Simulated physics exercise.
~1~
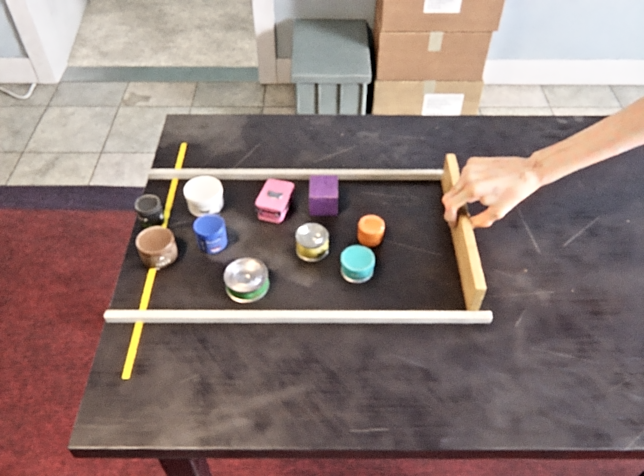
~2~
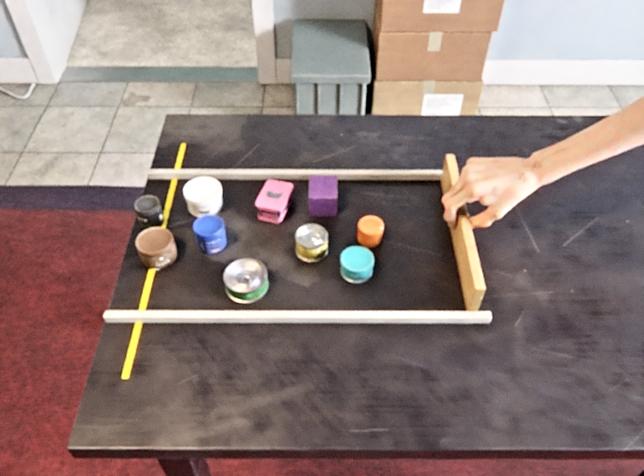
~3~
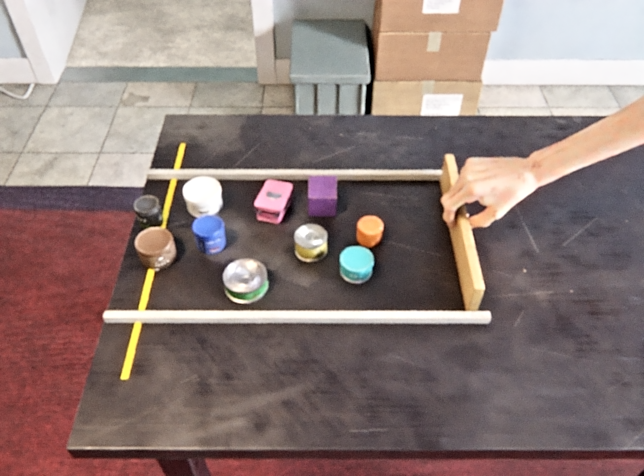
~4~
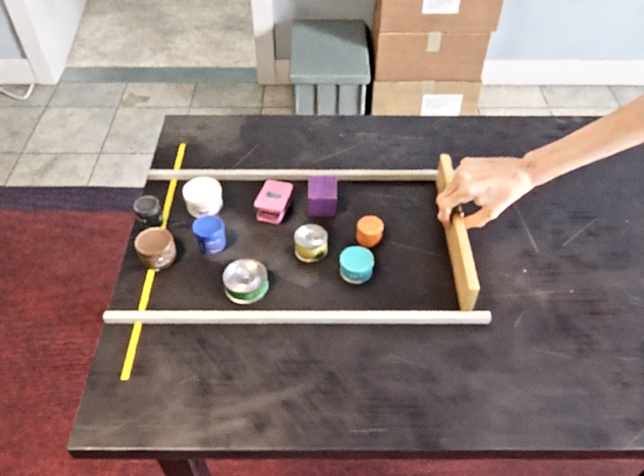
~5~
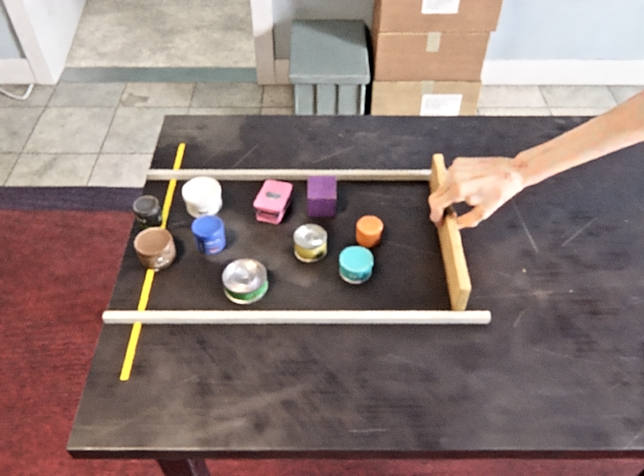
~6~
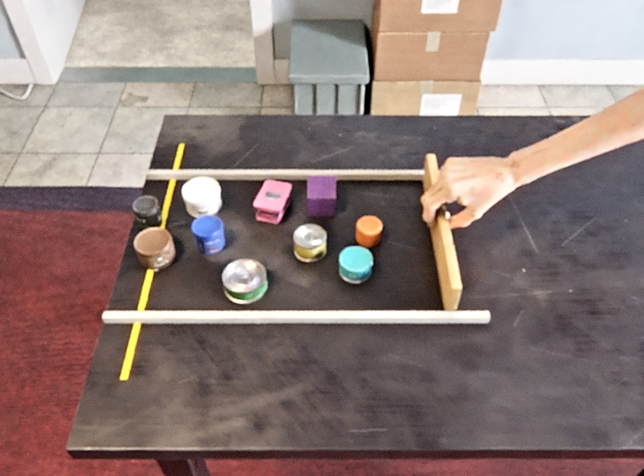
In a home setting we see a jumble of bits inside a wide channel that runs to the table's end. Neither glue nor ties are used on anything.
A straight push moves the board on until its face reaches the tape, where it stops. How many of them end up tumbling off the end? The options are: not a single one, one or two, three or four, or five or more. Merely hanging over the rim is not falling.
My answer: Five or more.
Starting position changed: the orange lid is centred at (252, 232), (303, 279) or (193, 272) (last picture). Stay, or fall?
Try one it is not knocked off; try two it is not knocked off; try three it goes off the edge.
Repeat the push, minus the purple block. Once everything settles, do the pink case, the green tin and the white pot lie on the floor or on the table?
The pink case holds on; the green tin stays on; the white pot is lost.
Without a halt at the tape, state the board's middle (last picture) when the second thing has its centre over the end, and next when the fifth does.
I'd say close to (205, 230), then close to (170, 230).
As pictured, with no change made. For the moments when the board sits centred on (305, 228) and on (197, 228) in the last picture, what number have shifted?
At the first place 5, at the second 10.
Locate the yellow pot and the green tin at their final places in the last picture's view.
(136, 238) and (121, 293), approximately.
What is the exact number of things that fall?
Count of fallen: 5.
Soon after, none off yet; black tub at rest near (148, 214); brown tub at rest near (155, 249); white pot at rest near (202, 197).
After that, none off yet; black tub at rest near (148, 214); brown tub at rest near (155, 249); white pot displaced about its own width near (180, 197).
In the end, the number that fall off is five or more; gone, pink case, blue tub, white pot, brown tub and black tub.
